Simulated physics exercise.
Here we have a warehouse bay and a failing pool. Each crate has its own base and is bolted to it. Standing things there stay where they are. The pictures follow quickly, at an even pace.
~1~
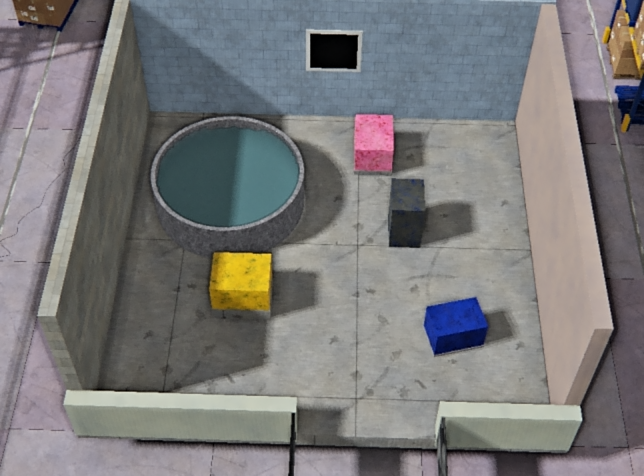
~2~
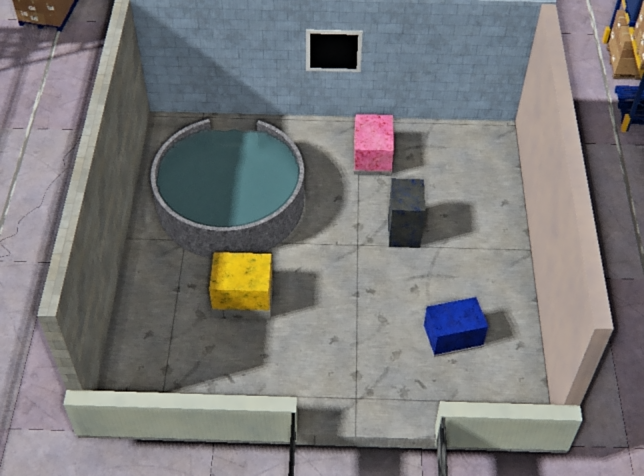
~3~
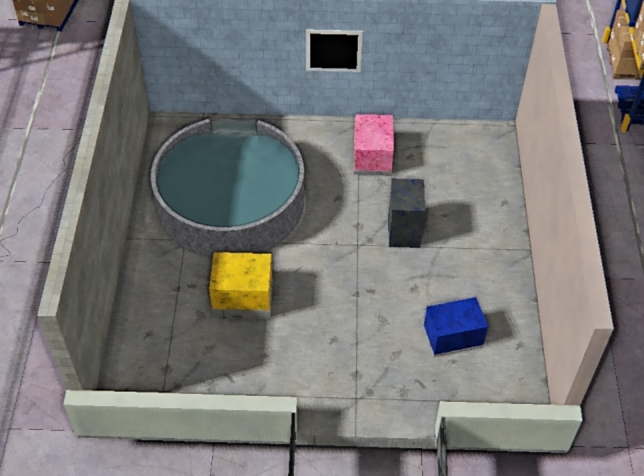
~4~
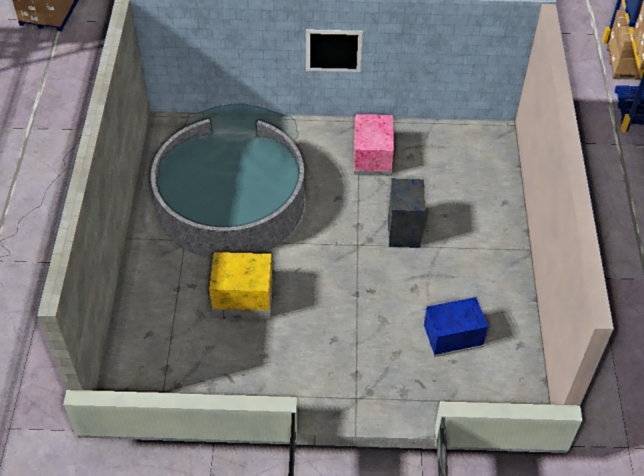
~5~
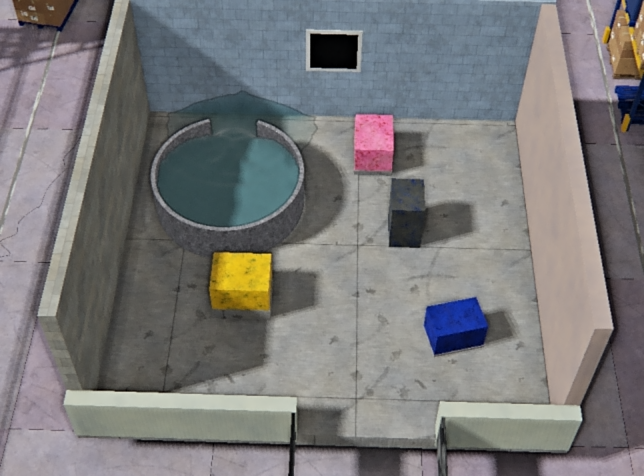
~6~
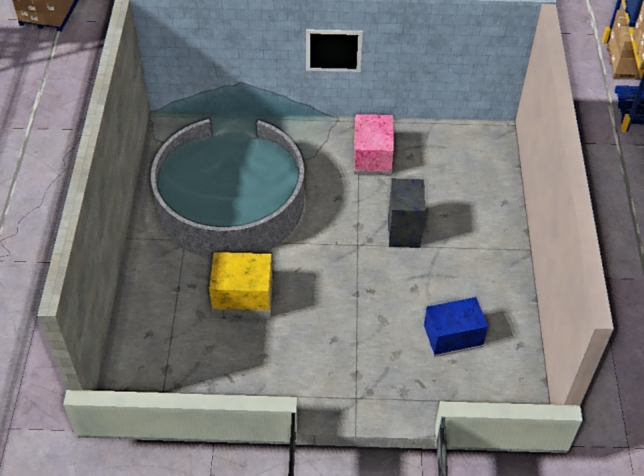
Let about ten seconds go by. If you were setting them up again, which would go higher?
I'd say the yellow crate can stay, the pink crate goes higher, the blue crate goes higher.
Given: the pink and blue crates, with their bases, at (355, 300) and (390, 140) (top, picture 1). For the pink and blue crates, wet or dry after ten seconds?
As I see it, the pink crate is not reached; meanwhile the blue crate is flooded.
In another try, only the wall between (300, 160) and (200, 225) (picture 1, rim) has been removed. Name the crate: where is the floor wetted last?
It's the blue crate.
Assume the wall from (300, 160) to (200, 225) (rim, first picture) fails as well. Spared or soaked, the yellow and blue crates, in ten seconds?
In my view the yellow crate gets reached, and the blue crate gets reached.
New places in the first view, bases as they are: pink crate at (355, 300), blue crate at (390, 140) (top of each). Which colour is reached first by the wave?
I say the crate marked blue.
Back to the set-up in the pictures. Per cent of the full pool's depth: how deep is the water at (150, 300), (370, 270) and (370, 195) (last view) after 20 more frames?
Roughly 6, 4 and 2 per cent, in turn.
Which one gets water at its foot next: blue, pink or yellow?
The pink-painted one, I say.
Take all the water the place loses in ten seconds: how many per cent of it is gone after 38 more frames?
It should be close to 15 percent by then.
A moment on, water covers 15 % of the floor; the yellow crate not reached, the pink crate water round its plinth, the blue crate not reached.
Next, water covers 30 % of the floor; the yellow crate not reached, the pink crate water round its plinth, the blue crate not reached.
Then, water covers 55 % of the floor; the yellow crate water round its plinth, the pink crate water round its plinth, the blue crate not reached.
Later, water covers 95 % of the floor; the yellow crate water round its plinth, the pink crate water round its plinth, the blue crate water round its plinth.
In the end, water covers 100 % of the floor; the yellow crate stayed above the water, the pink crate was topped, the blue crate was topped.
